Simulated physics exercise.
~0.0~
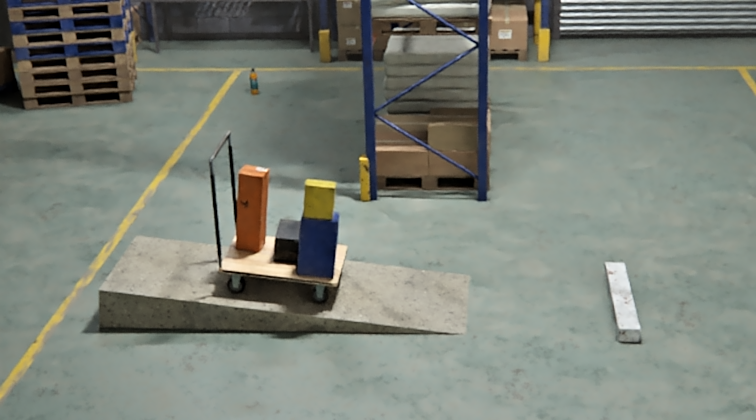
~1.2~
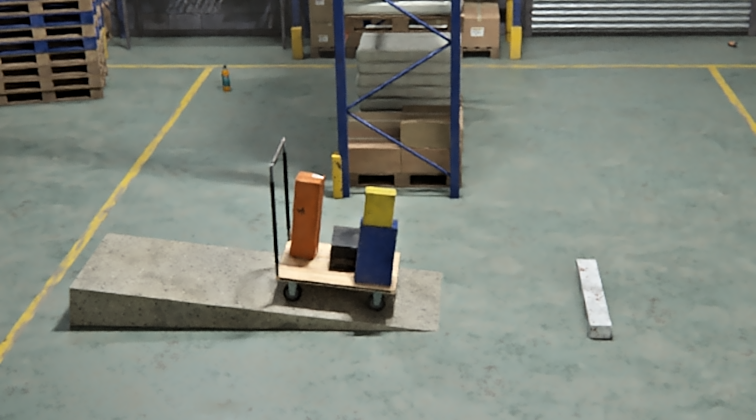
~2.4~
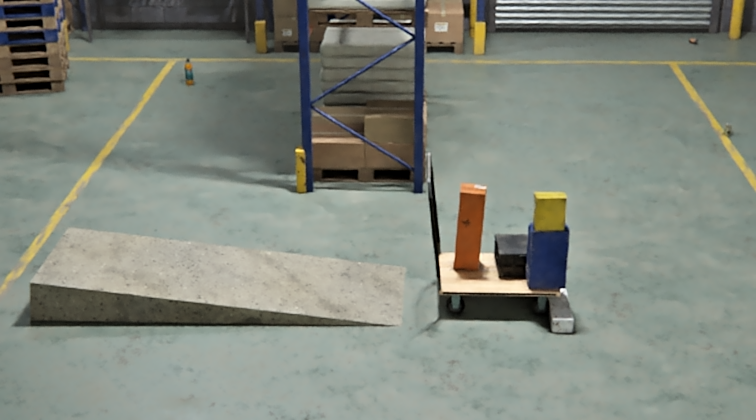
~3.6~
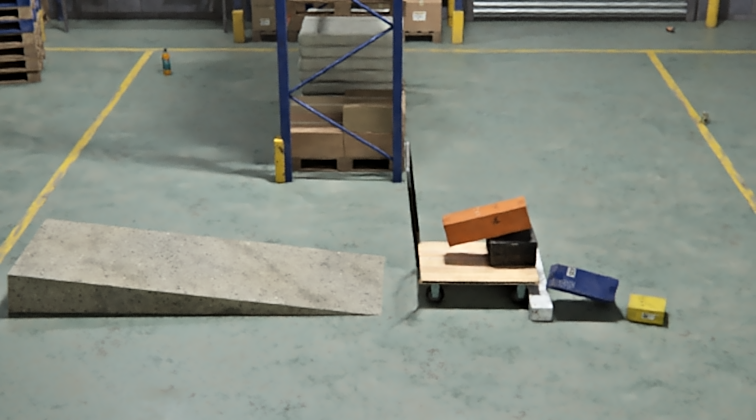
A pale concrete ramp slopes down to the right across a warehouse floor, seen from above, with blue shelving and stacked pallets behind. On it stands a trolley with a black handle, carrying an upright orange box, a black crate, and a yellow box on top of a blue one. The trolley rolls down the ramp and across the flat floor as the view pans slightly right. It stops at a low white kerb, and the load pitches forward. The yellow and blue boxes end tipped over on the floor beyond, while the orange box lies toppled across the crate, still aboard.
